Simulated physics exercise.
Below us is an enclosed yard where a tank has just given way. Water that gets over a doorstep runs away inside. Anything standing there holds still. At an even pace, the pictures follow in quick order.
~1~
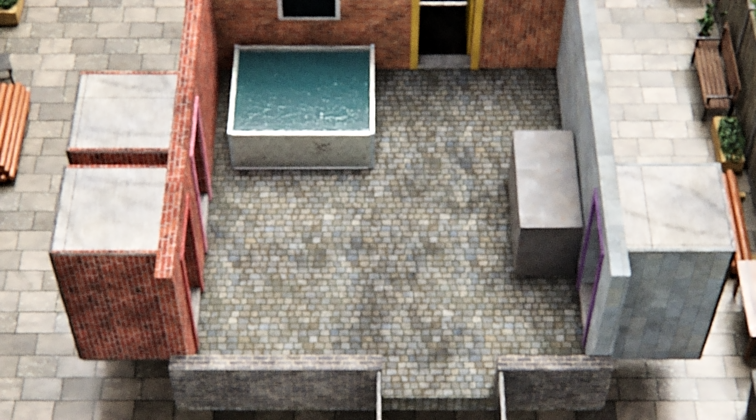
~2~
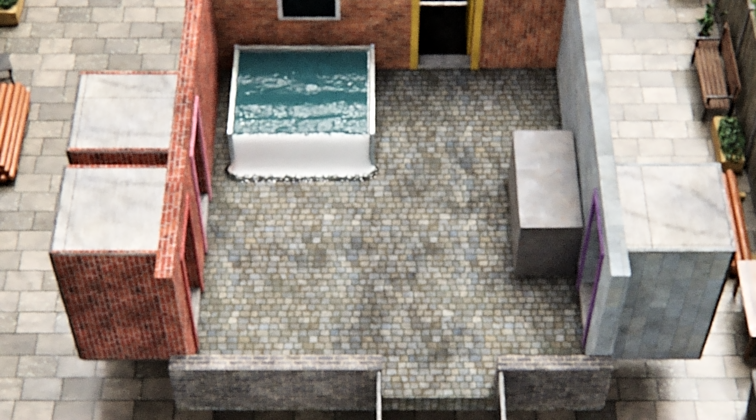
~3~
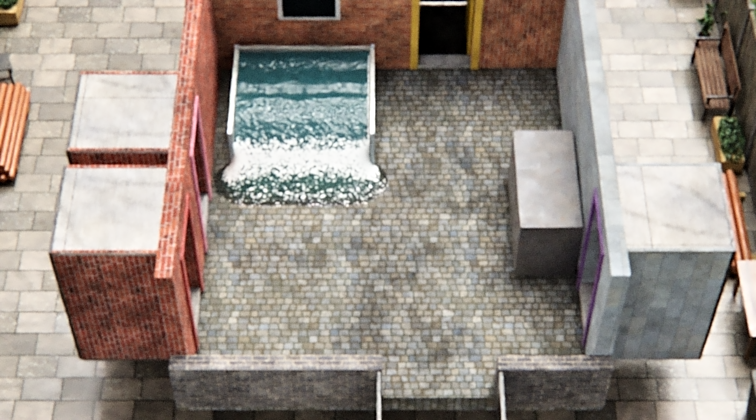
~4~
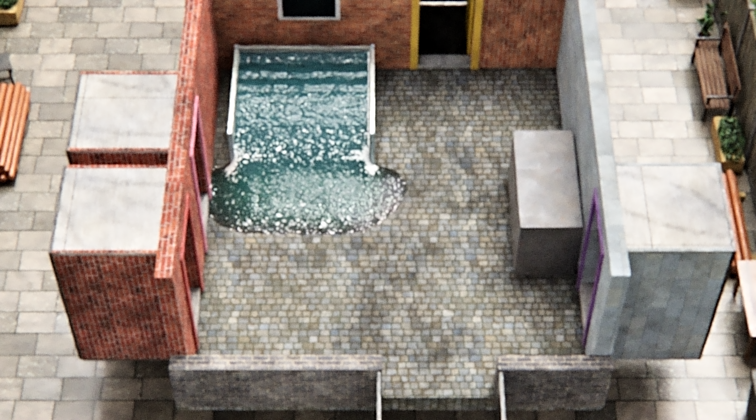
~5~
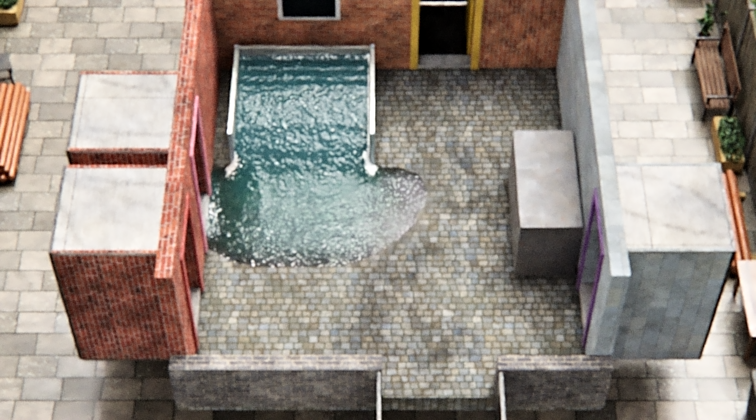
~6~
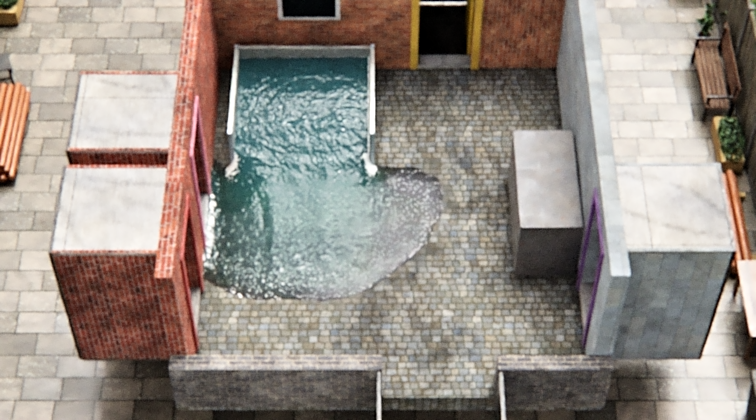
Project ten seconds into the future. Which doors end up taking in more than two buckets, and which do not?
The yellow door stays at two or below, the purple door stays at two or below, the pink door stays at two or below, the red door takes in more.
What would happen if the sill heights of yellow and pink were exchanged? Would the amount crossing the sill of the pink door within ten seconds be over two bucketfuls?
Note: Pink door tops the limit.
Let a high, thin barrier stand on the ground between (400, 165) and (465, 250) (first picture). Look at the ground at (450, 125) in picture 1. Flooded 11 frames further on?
My call for that point: Left unsoaked.
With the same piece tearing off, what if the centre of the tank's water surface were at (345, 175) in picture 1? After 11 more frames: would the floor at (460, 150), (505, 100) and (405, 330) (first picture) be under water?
Readings in order: No flood; no flood; flood.
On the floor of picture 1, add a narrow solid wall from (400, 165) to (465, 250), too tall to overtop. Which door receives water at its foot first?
That'd be the door marked pink.
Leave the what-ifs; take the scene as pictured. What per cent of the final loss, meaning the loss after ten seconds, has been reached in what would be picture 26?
My figure: 40 percent.
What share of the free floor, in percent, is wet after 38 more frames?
Near 75 in a hundred.
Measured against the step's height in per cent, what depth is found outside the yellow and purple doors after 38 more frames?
Respectively about 0 and 70 per cent.
A moment on, water covers 50 % of the floor; the yellow door not reached, the purple door not reached, the pink door wet at the sill, nothing in, the red door wet at the sill, nothing in.
Next, water covers 60 % of the floor; the yellow door not reached, the purple door not reached, the pink door wet at the sill, nothing in, the red door wet at the sill, nothing in.
Then, water covers 65 % of the floor; the yellow door not reached, the purple door wet at the sill, nothing in, the pink door wet at the sill, nothing in, the red door over two buckets in.
Later, water covers 75 % of the floor; the yellow door not reached, the purple door under two buckets in, the pink door wet at the sill, nothing in, the red door over two buckets in.
In the end, water covers 95 % of the floor; the yellow door under two buckets in, the purple door under two buckets in, the pink door wet at the sill, nothing in, the red door over two buckets in.
